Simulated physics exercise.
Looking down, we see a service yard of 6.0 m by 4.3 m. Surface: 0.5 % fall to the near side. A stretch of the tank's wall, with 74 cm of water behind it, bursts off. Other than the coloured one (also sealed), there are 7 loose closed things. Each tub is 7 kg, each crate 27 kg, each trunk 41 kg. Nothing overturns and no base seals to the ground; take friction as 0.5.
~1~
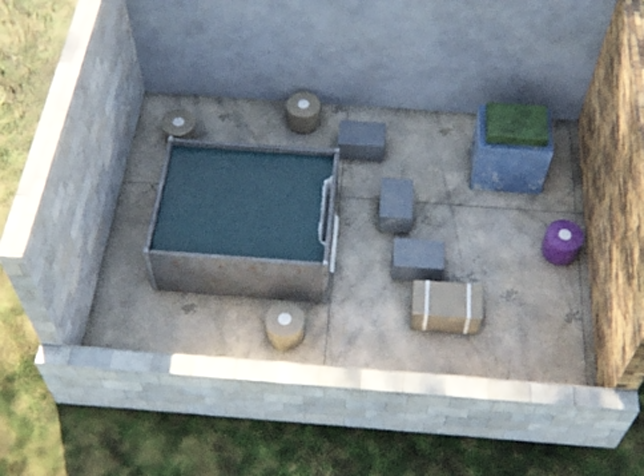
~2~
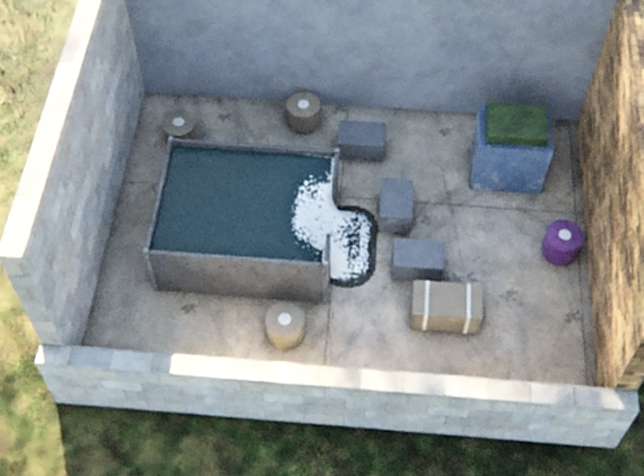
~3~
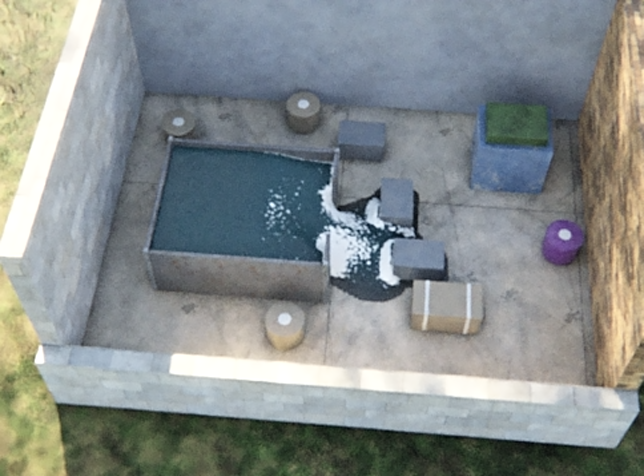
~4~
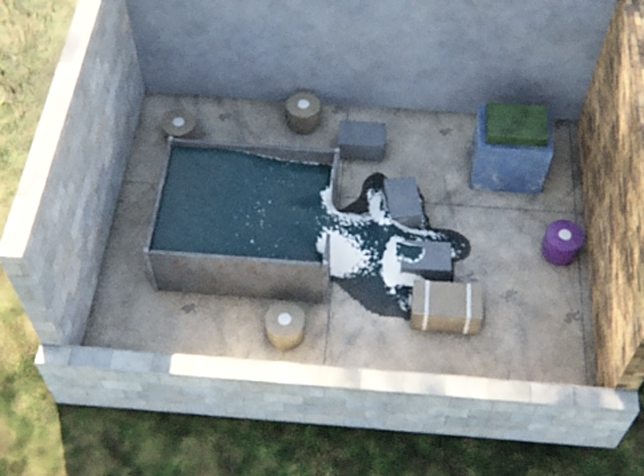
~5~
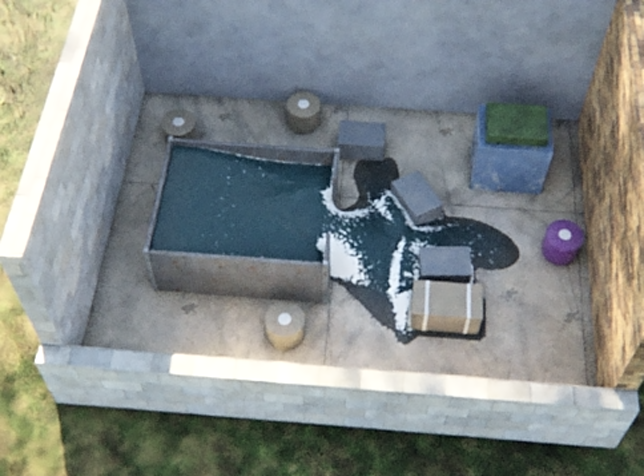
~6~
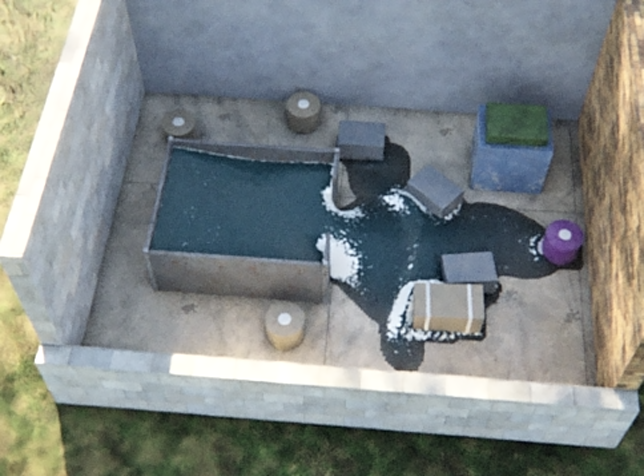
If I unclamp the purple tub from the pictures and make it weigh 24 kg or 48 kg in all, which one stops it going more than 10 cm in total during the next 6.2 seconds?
The small load and double fall short.
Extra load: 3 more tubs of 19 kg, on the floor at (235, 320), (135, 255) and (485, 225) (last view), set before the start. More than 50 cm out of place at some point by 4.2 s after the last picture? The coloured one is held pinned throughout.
First one stayed within, second stayed within, third went beyond.
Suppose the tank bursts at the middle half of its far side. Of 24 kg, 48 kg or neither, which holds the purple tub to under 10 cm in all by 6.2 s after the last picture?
That way round, only the bigger mass holds.
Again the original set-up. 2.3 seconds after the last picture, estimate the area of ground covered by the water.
18 m2.
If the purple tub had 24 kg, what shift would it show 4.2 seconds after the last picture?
About 100 cm.
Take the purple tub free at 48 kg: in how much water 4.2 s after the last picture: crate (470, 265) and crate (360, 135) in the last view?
First about 11 cm, second about 7 cm.
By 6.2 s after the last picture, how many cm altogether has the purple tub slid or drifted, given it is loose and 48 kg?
The total path comes to around 50 cm.
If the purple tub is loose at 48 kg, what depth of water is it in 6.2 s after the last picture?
13 cm, roughly.
Then, 0.6 s after the last picture the purple tub would be 13 cm from its start with 24 kg and 5 cm from its start with 48 kg; 13 cm of water round it then.
Then, 2.3 s after the last picture the purple tub would be 71 cm from its start with 24 kg and 18 cm from its start with 48 kg; 19 cm of water round it then.
Then, 4.2 s after the last picture the purple tub would be 91 cm from its start with 24 kg and 18 cm from its start with 48 kg; 19 cm of water round it then.
Then, 6.2 s after the last picture the purple tub would be 146 cm from its start with 24 kg and 18 cm from its start with 48 kg; 13 cm of water round it then.
